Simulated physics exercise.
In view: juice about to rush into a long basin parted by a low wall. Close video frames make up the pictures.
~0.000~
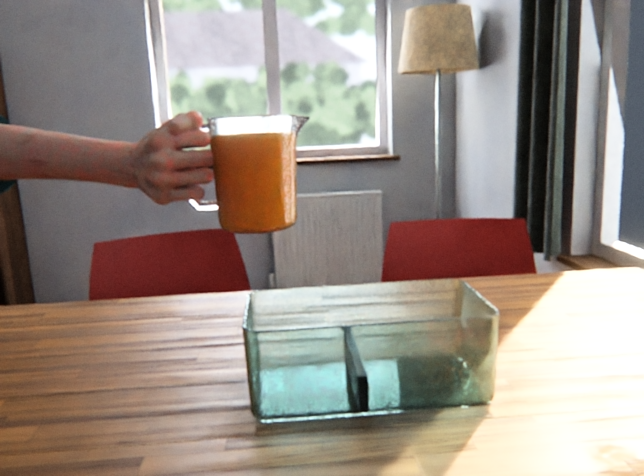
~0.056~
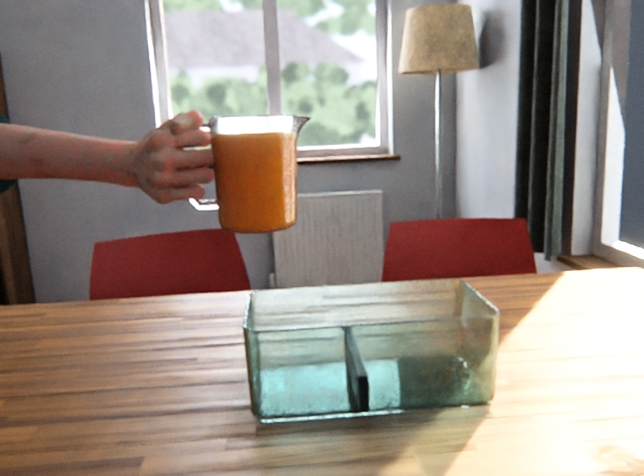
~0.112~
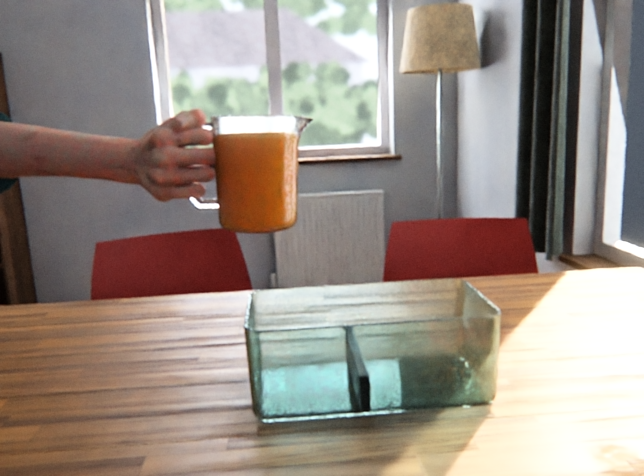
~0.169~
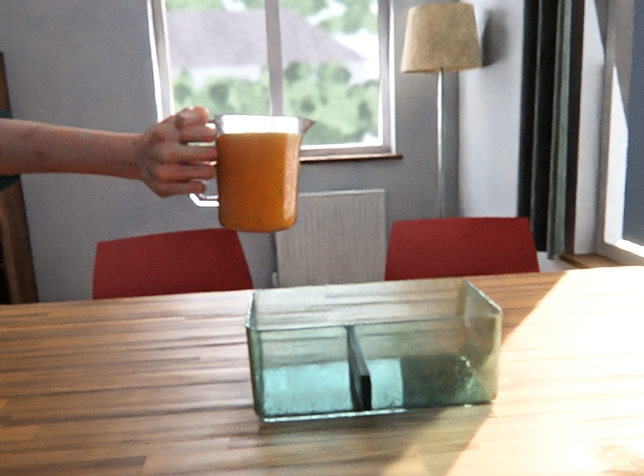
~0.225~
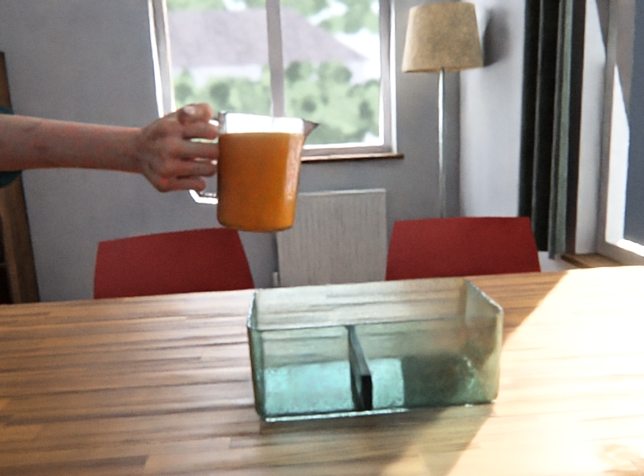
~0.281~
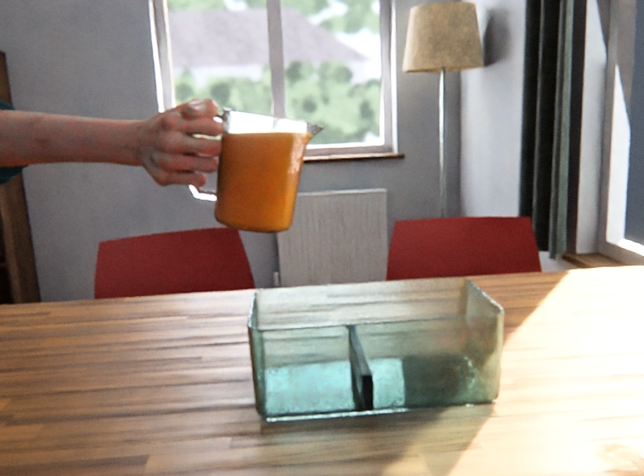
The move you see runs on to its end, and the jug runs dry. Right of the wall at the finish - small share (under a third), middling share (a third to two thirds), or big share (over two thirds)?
Big.
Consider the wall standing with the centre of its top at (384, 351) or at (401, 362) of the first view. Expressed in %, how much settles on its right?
About 50 % and 25 %.
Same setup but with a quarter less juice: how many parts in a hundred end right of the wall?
About 80 percent.
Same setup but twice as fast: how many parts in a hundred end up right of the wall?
I'd say close to 75 %.
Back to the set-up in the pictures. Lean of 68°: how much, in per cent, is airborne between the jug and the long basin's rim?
Share in flight: Approx. 15 %.
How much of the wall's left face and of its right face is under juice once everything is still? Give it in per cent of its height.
On the left it's around 10 per cent; on the right, 60 per cent.
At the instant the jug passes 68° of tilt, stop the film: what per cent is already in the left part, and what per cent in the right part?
About 0 per cent left, 5 per cent right.
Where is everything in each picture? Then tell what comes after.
In the first frame, tilt 0°; pouring edge (310, 116); surface from (213, 136) to (295, 132); the long basin's rim runs from (246, 311) to (479, 297); the wall's top is at (354, 352).
In the second frame, tilt 0°; pouring edge (311, 117); surface from (213, 135) to (296, 133).
In the third frame, tilt 2°; pouring edge (313, 118); surface from (215, 135) to (298, 133).
In the fourth frame, tilt 4°; pouring edge (317, 120); surface from (219, 135) to (300, 133).
In the fifth frame, tilt 7°; pouring edge (320, 123); surface from (221, 135) to (304, 133).
In the sixth frame, tilt 11°; pouring edge (324, 127); surface from (224, 137) to (309, 132).
A moment on, the jug is tipped part way and 80 per cent is still to pour, 0 is left of the wall and 5 right of it.
Next, the jug is tipped right over and 20 per cent is still to pour, 2 is left of the wall and 58 right of it.
Then the jug is tipped right over and 0 per cent is still to pour, 14 is left of the wall and 84 right of it.
Later the jug is tipped right over and 0 per cent is still to pour, 14 is left of the wall and 84 right of it.
At rest 14 per cent lies left of the wall, 84 right of it and 1 outside.
